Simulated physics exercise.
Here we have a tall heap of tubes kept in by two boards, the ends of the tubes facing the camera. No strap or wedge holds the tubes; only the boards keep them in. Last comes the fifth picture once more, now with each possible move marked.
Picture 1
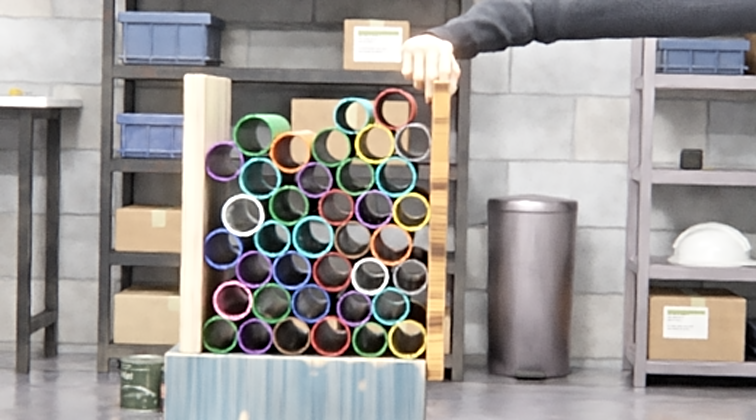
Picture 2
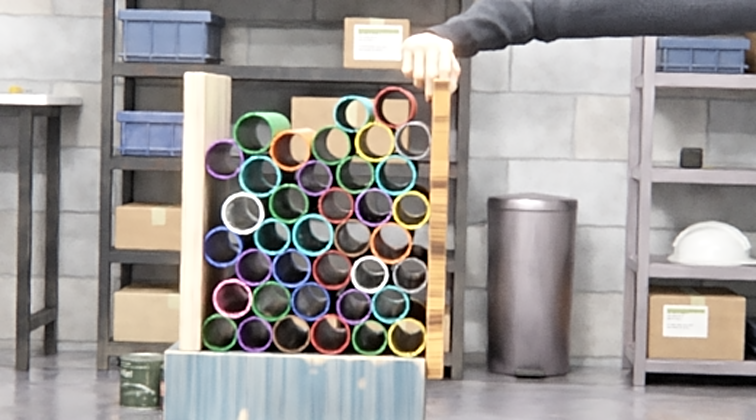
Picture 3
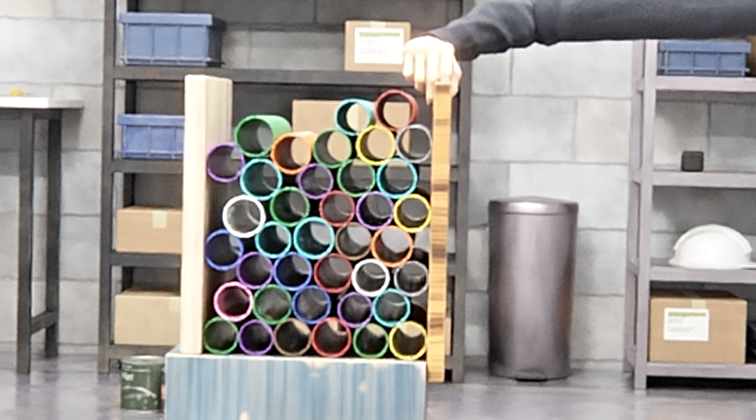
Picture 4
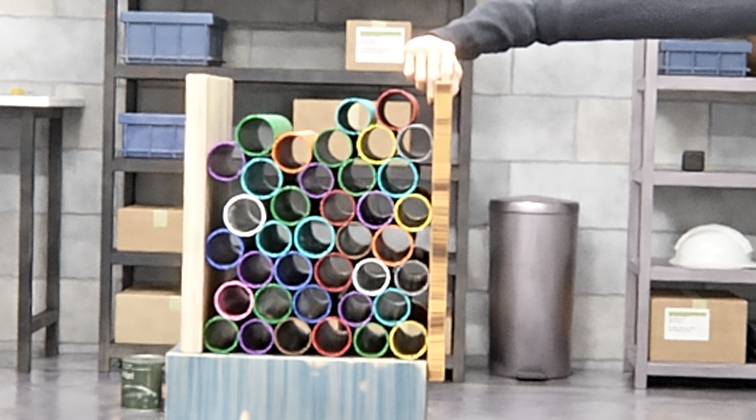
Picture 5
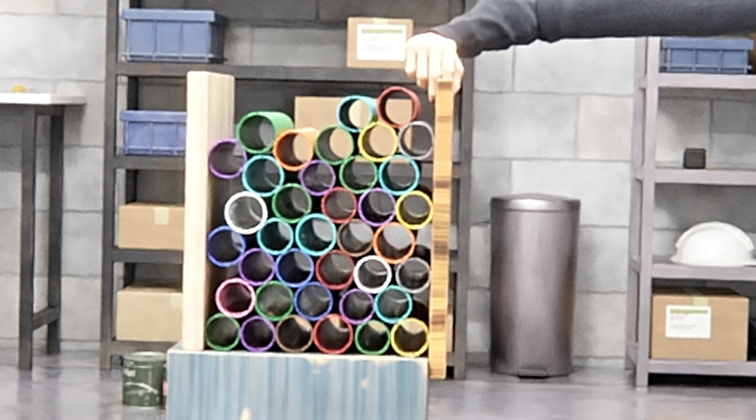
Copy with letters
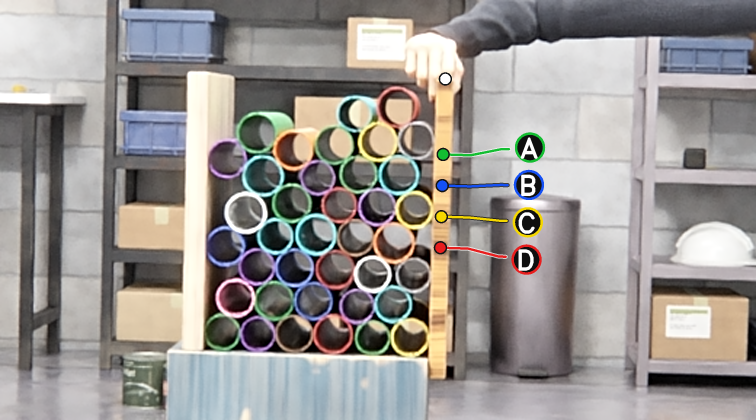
A hand resting on top of the right-hand board stayed put, and nothing really moved, as a tall stack of colorful tubes sat between two upright boards with their open ends facing forward.
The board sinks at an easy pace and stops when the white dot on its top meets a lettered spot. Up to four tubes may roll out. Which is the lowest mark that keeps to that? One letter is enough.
Mark C is as low as it can go.
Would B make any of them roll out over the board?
At B: Yes.
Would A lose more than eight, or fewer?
It loses fewer than eight.
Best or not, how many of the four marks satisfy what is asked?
The number is three.
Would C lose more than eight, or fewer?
It loses fewer than eight.
On the copy, A at (443, 154); B at (442, 186); C at (441, 217); D at (440, 248); the white dot at (445, 79).
On C. First, top of the board (435, 141).
Then, top of the board (433, 211).
Finally, top of the board (433, 216), two out over the board.
By contrast, A none out over the board; B two out over the board; D more than four out over the board.
